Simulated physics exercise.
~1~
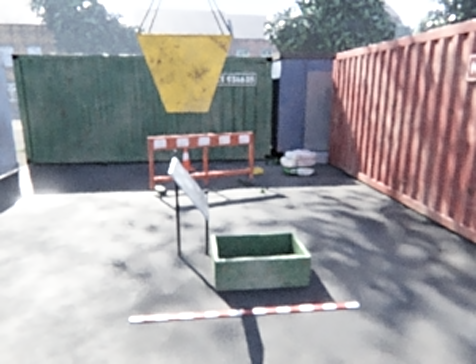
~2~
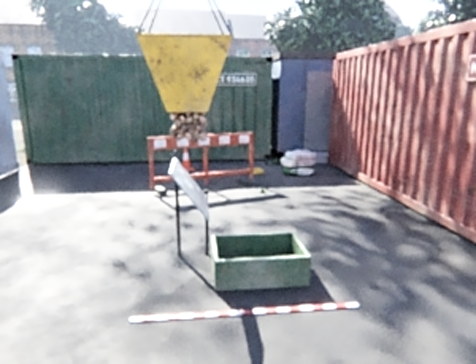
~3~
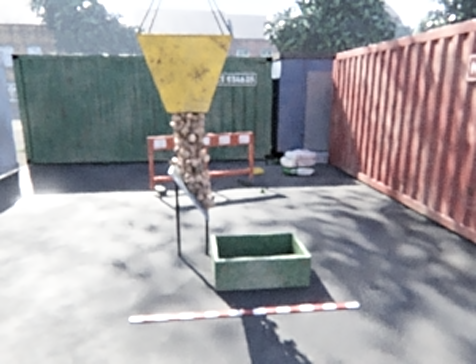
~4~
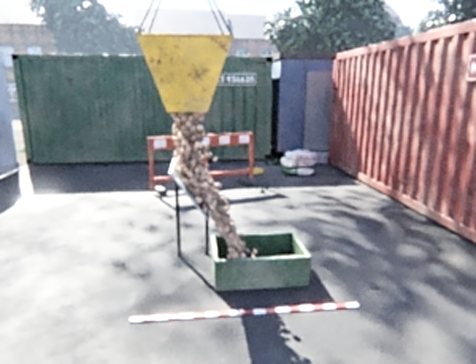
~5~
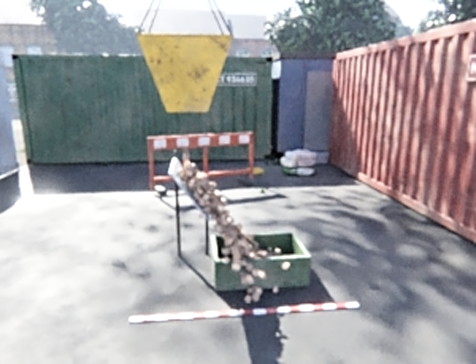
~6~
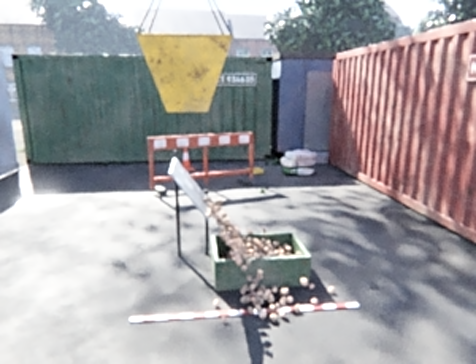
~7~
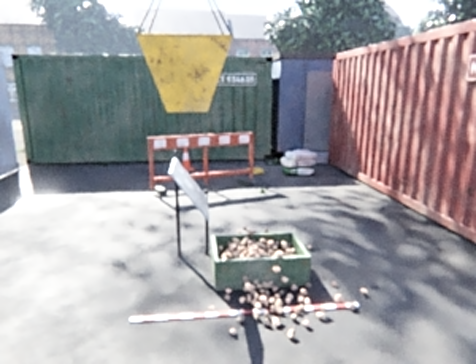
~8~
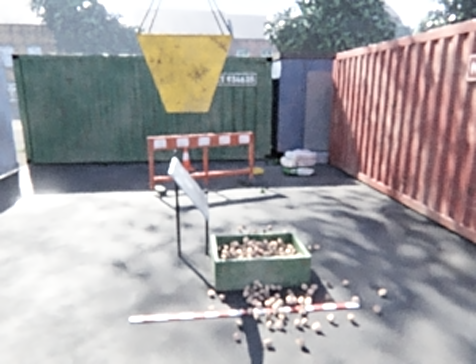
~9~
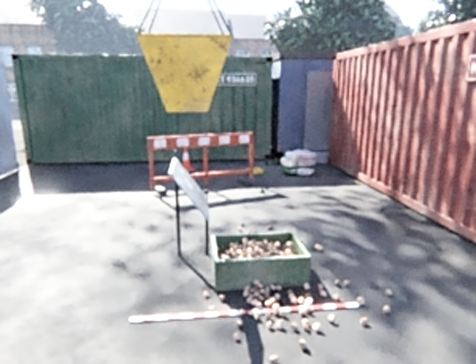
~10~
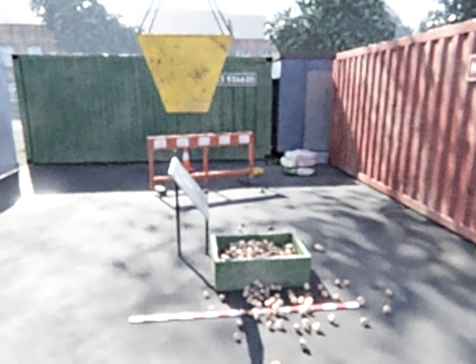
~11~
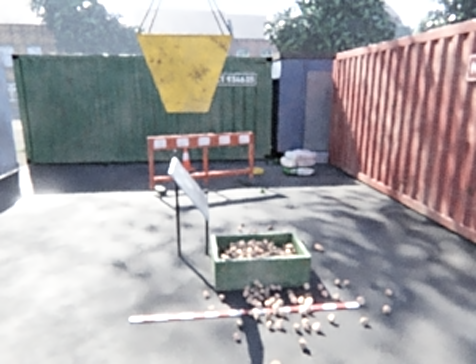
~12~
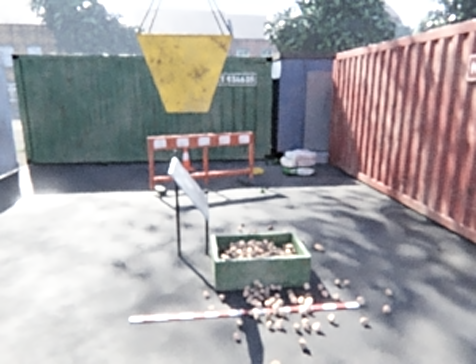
In a paved yard seen from the side and slightly above, a yellow skip hangs from lines at upper left, in front of a green container, with a red container along the right. Below it stand a tilted steel slope on thin legs and an open green bin, with a red and white striped bar lying in front. Brown stones pour from the bottom of the skip, strike the slope and slide down rightward into the bin. The skip empties, and some stones spill over and scatter across the ground. Finally most lie heaped in the bin, the rest strewn in front and to the right.
